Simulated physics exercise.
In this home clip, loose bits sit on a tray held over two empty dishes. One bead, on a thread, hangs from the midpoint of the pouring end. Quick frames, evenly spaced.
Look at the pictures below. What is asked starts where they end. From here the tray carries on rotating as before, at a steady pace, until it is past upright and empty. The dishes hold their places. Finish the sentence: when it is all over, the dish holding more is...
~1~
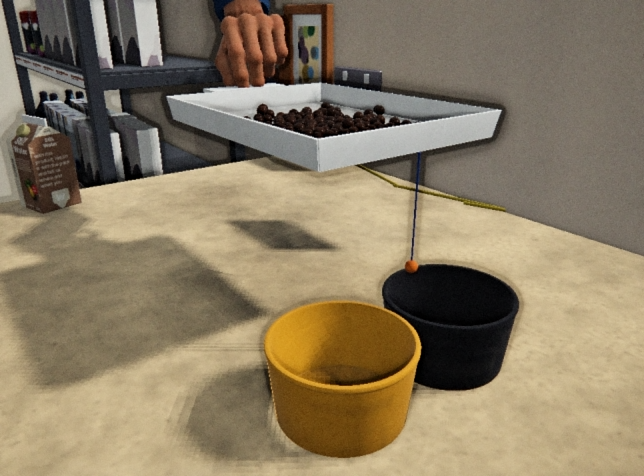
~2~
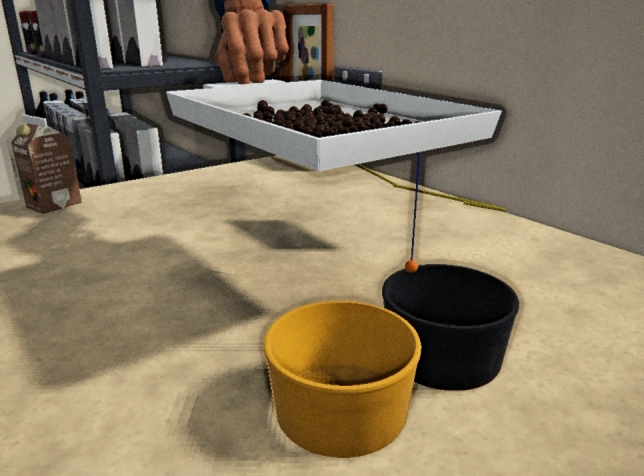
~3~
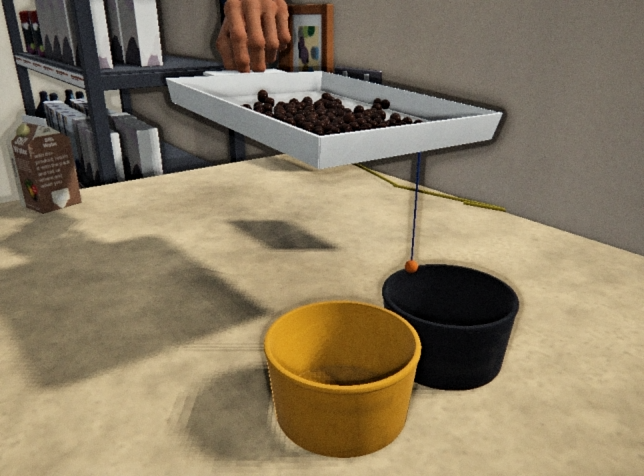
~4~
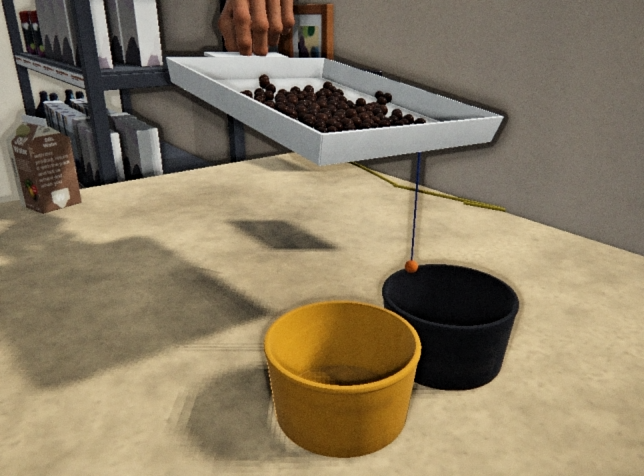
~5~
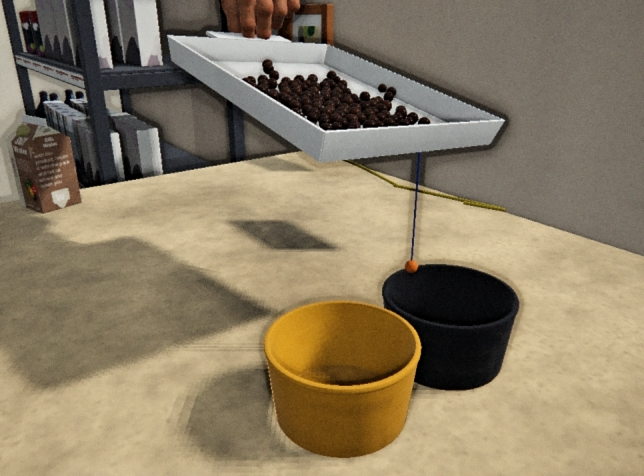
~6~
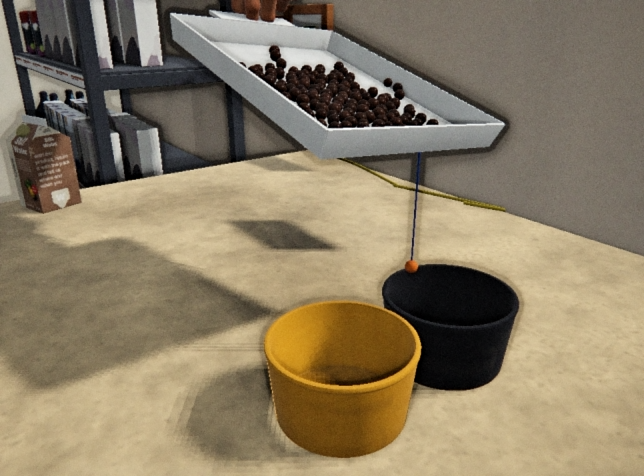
The right one.
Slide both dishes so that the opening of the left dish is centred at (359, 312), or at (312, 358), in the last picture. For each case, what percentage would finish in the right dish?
First position: Some 60 %; second position: Some 20 %.
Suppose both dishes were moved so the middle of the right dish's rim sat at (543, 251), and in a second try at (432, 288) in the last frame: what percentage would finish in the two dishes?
Roughly 80% on the first try and 20% on the second.
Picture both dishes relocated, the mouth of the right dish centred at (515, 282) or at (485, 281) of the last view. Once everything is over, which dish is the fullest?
For the first place, the dish on the right side; for the second, the dish on the right side.
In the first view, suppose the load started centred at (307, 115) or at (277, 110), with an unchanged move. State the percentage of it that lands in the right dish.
You'd get 30 % the first time and 30 % the second.
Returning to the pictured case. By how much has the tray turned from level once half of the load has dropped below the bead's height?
95°.
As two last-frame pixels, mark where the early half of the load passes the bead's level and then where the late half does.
For the early half I get (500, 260), and for the late half (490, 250).
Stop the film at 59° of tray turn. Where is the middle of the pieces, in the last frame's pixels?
I'd mark it close to (427, 105).
Soon after the last picture, tray tipped steeply; nearly all on the tray; a stray few in the air.
A little later, tray tipped right over; about a third on the tray; about a quarter in the right dish; about a quarter outside both; about a quarter in the air.
Later still, tray tipped past a quarter turn; about a third in the right dish; about two thirds outside both.
By the end, tray tipped past a quarter turn; none in the left dish; about a third in the right dish; about two thirds outside both.
